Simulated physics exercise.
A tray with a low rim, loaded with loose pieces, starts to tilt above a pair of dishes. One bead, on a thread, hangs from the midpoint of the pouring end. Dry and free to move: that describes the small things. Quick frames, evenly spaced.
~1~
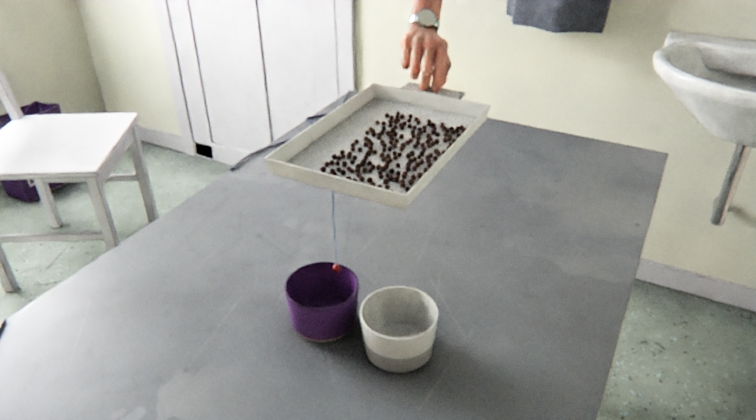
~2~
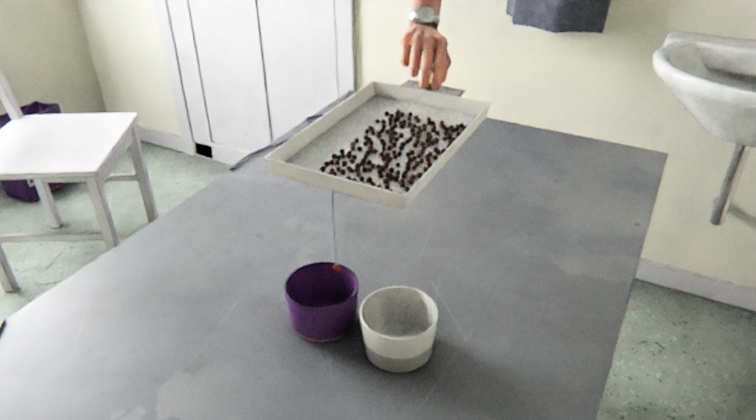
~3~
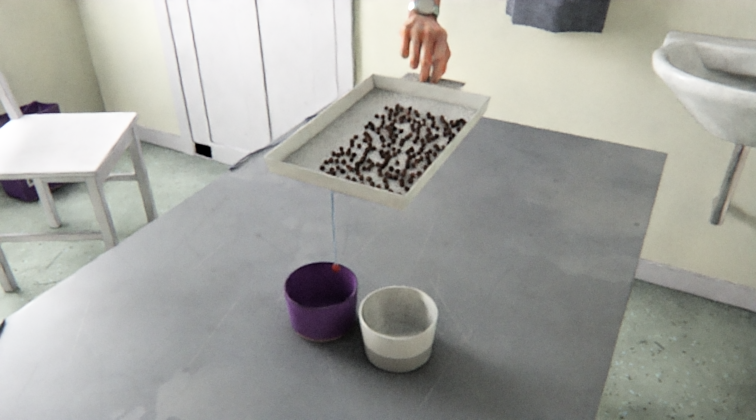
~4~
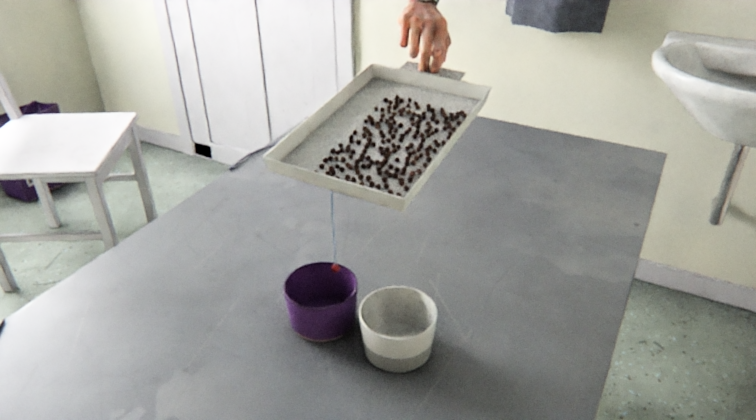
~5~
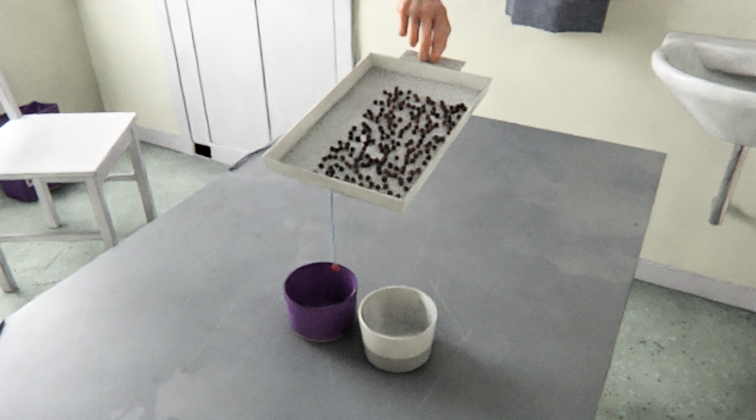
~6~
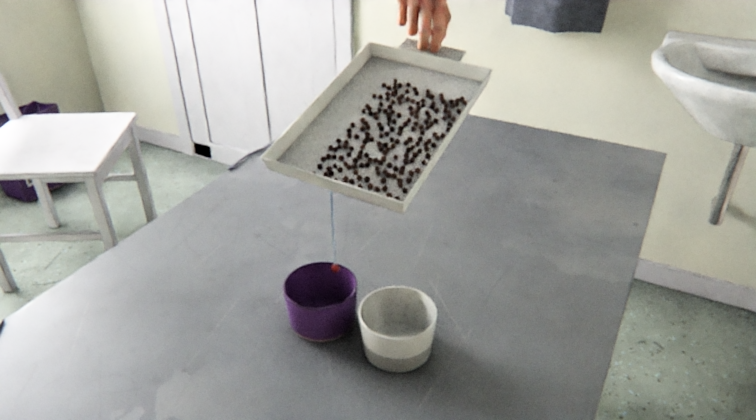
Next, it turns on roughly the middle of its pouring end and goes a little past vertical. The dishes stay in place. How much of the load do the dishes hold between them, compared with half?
Between them the dishes hold more than half of the load.
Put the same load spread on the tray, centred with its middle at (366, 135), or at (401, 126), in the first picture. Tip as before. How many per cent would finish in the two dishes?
Roughly 70 per cent, then 80 per cent.
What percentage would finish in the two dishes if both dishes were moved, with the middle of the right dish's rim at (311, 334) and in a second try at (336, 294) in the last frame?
10 per cent the first time, 30 per cent the second time.
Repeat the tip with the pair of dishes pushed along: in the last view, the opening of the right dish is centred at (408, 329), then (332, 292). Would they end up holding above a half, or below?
For the earlier try a larger portion is kept, for the later one a smaller portion.
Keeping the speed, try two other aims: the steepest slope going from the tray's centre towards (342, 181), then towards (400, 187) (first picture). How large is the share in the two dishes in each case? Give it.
You'd get 30 per cent the first time and 90 per cent the second time.
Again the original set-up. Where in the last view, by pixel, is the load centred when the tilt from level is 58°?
Close to (374, 185).
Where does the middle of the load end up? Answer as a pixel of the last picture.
Resting centre, last frame: Roughly (392, 346).
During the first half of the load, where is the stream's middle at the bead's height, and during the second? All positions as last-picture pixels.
The leading part at (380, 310), the rest of it at (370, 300).
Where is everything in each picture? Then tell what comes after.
In the first picture, corners of the pouring end near (269, 157) and (404, 193), level; middle of the load near (395, 153), allspice berries; left dish near (303, 321); right dish near (381, 351); bead on its thread near (337, 268).
In the second picture, corners of the pouring end near (269, 157) and (404, 193), level; middle of the load near (394, 152).
In the third picture, corners of the pouring end near (268, 156) and (403, 194), tipped barely, lowest at the right corner; middle of the load near (394, 149).
In the fourth picture, corners of the pouring end near (267, 156) and (403, 196), tipped a little, lowest at the right corner; middle of the load near (393, 145).
In the fifth picture, corners of the pouring end near (266, 156) and (402, 198), tipped a little, lowest at the right corner; middle of the load near (393, 142).
In the sixth picture, corners of the pouring end near (266, 156) and (402, 199), tipped a little, lowest at the right corner; middle of the load near (392, 139); left dish near (301, 321); right dish near (380, 351).
Shortly afterwards, tray tipped steeply; all but a few on the tray; only a few in the right dish; only a few in the air.
Next, tray tipped right over; near two thirds on the tray; a little in the right dish; near a quarter in the air.
Some moments later, tray tipped past a quarter turn; near two thirds in the right dish; a little in the left dish; near a quarter outside both.
In the end, tray tipped past a quarter turn; near two thirds in the right dish; a little in the left dish; near a quarter outside both.
